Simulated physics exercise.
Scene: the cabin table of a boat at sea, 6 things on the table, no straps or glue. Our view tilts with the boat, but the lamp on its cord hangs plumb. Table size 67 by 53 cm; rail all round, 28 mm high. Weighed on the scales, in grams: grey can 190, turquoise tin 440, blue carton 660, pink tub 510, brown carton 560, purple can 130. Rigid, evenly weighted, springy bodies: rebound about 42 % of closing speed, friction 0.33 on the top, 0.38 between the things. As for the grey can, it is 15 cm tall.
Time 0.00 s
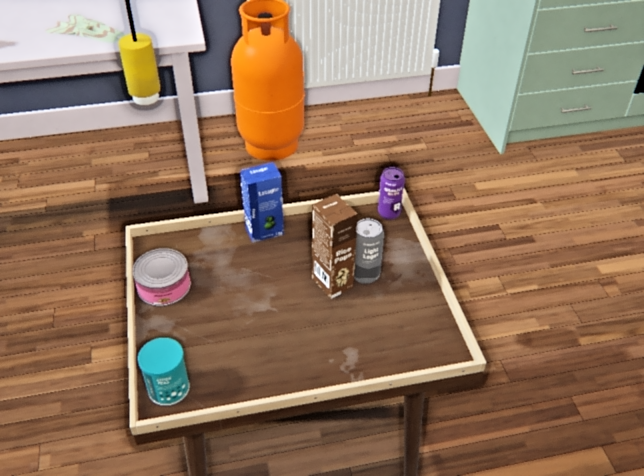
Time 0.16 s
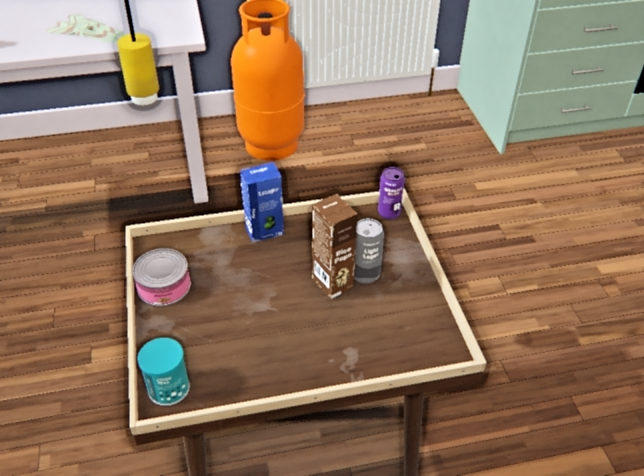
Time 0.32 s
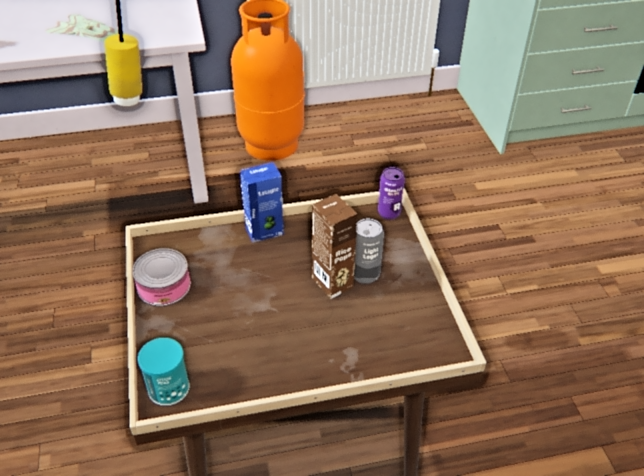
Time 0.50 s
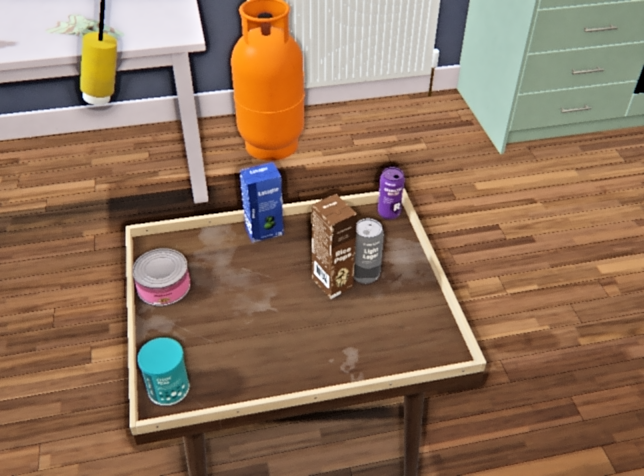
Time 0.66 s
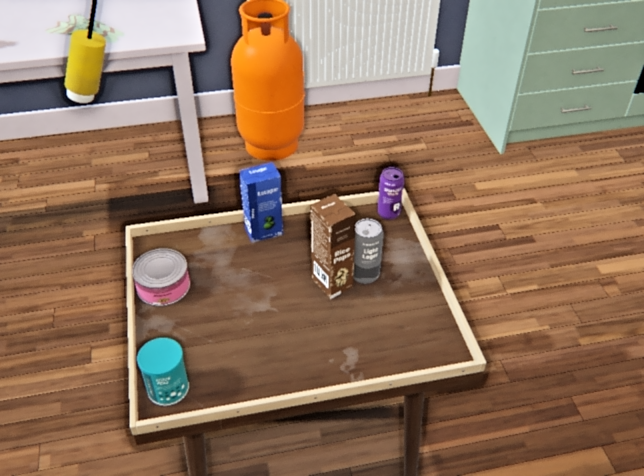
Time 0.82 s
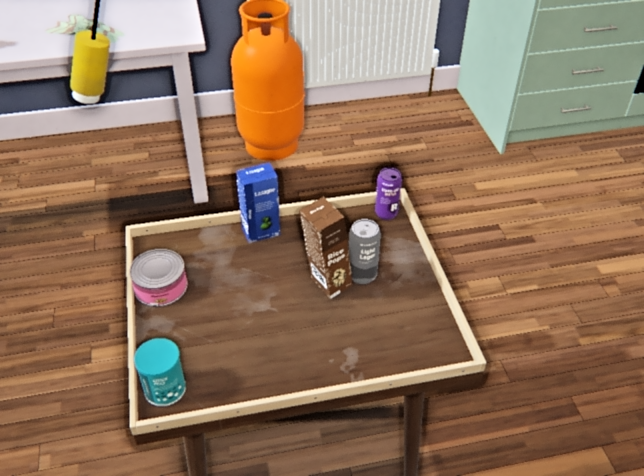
A railed wooden table stands in a boat's cabin, seen from above at an angle, with an orange gas cylinder, pale radiator and green drawers behind. On it are a blue carton at the back, brown carton and grey can right of centre, purple can in the far right corner, and pink tub and turquoise tin at left. The hanging yellow lamp swings left as the view tilts with the boat, then everything on the table shifts slightly left.
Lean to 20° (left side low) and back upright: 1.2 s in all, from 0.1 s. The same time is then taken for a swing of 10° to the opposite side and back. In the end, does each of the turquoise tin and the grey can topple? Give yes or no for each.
Turquoise tin: No, it stands; grey can: No, it stands.
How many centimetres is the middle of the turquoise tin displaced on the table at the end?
About 1 cm.
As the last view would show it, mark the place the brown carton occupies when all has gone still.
Look near (251, 311) and you'll find it.
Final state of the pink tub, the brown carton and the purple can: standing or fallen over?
Final state - pink tub: Remains on its base; brown carton: Goes over; purple can: Remains on its base.
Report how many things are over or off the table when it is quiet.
That gives 1.
Around 1.12 s, heel 4°, left side down; brown carton on its side.
Around 1.32 s, boat level; brown carton on its side.
Around 3.02 s, turquoise tin resting near (159, 373); grey can resting near (362, 253).
Finally (4.4 s), on their side or leaning hard on the table, brown carton; the other 5 still in place (within 5 cm). Final places as that camera would see them, turquoise tin near (159, 373), grey can near (362, 253).
